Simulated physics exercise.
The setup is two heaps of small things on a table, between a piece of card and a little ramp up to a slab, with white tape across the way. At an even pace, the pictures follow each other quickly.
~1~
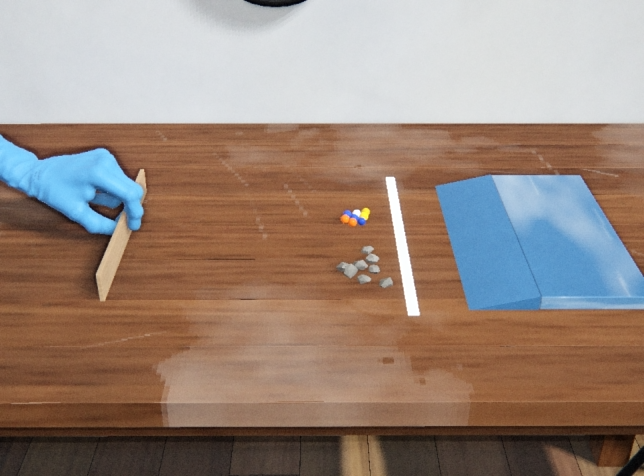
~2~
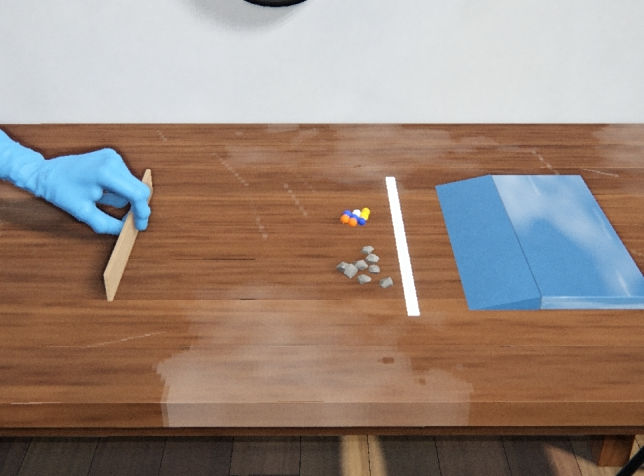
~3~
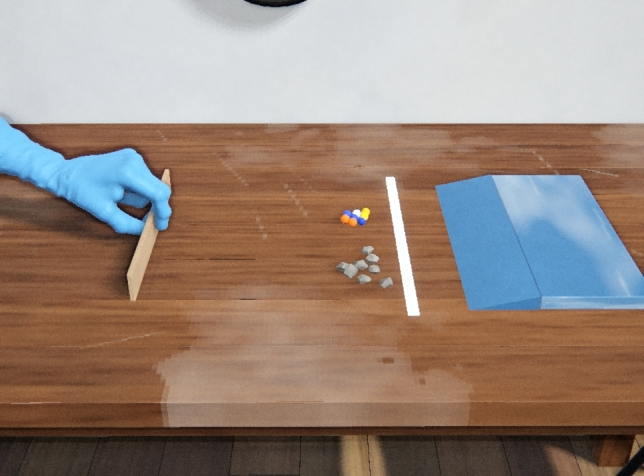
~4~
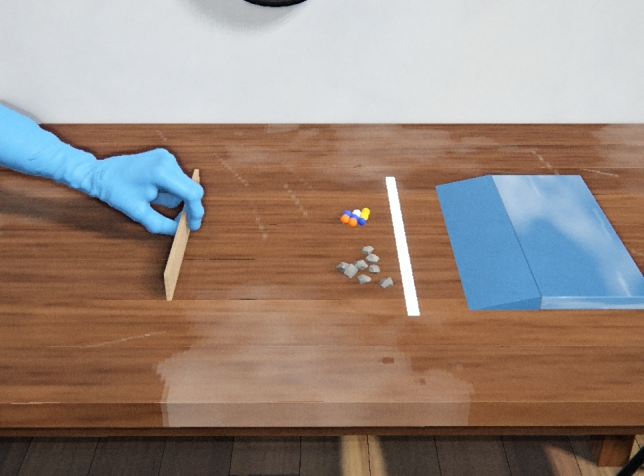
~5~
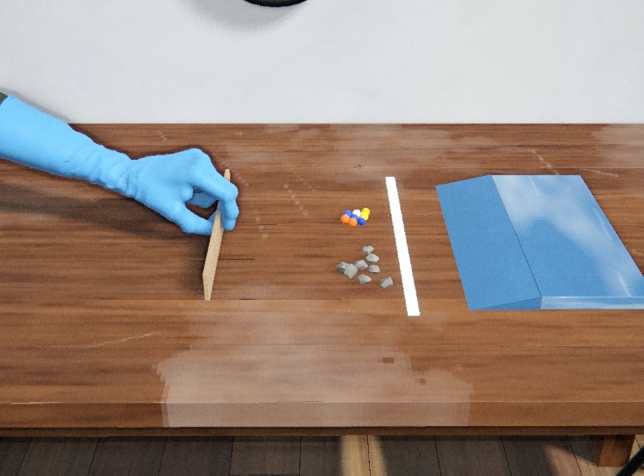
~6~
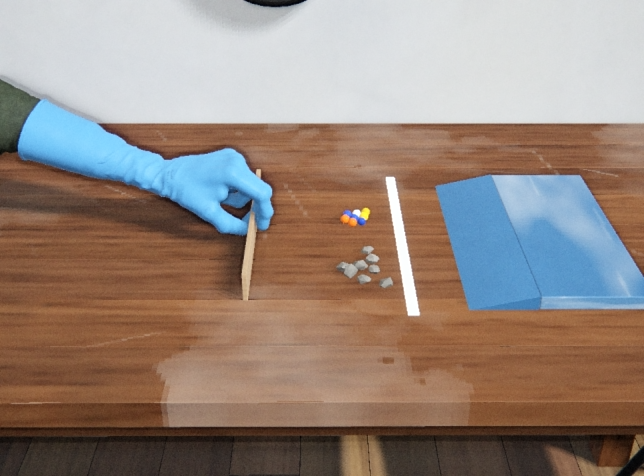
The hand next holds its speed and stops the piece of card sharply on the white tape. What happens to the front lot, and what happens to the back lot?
The front lot gets nothing over the top; the back lot gets some pieces over the top.
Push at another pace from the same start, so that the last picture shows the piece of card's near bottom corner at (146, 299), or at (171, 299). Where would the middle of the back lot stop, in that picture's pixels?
About (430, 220), then about (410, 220).
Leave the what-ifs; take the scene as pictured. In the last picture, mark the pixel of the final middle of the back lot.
Centre at rest, last frame: Approx. (609, 193) px.
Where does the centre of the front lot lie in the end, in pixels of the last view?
Somewhere around (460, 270) once nothing moves.
Then, 0.15 s later than the last frame, piece of card still moving, near (340, 216); front lot every one short of the ramp; back lot every one short of the ramp.
Then, 0.32 s later than the last frame, piece of card stopped at the white tape; front lot every one short of the ramp; back lot about a tenth on the ramp, the larger part short of the ramp.
Then, 0.60 s later than the last frame, piece of card stopped at the white tape; front lot roughly a third on the ramp, roughly two thirds short of the ramp; back lot the larger part past the top, roughly a quarter on the ramp.
When it is over, piece of card stopped at the white tape; front lot not one past the top, roughly a quarter on the ramp, the larger part short of the ramp; back lot every one past the top.
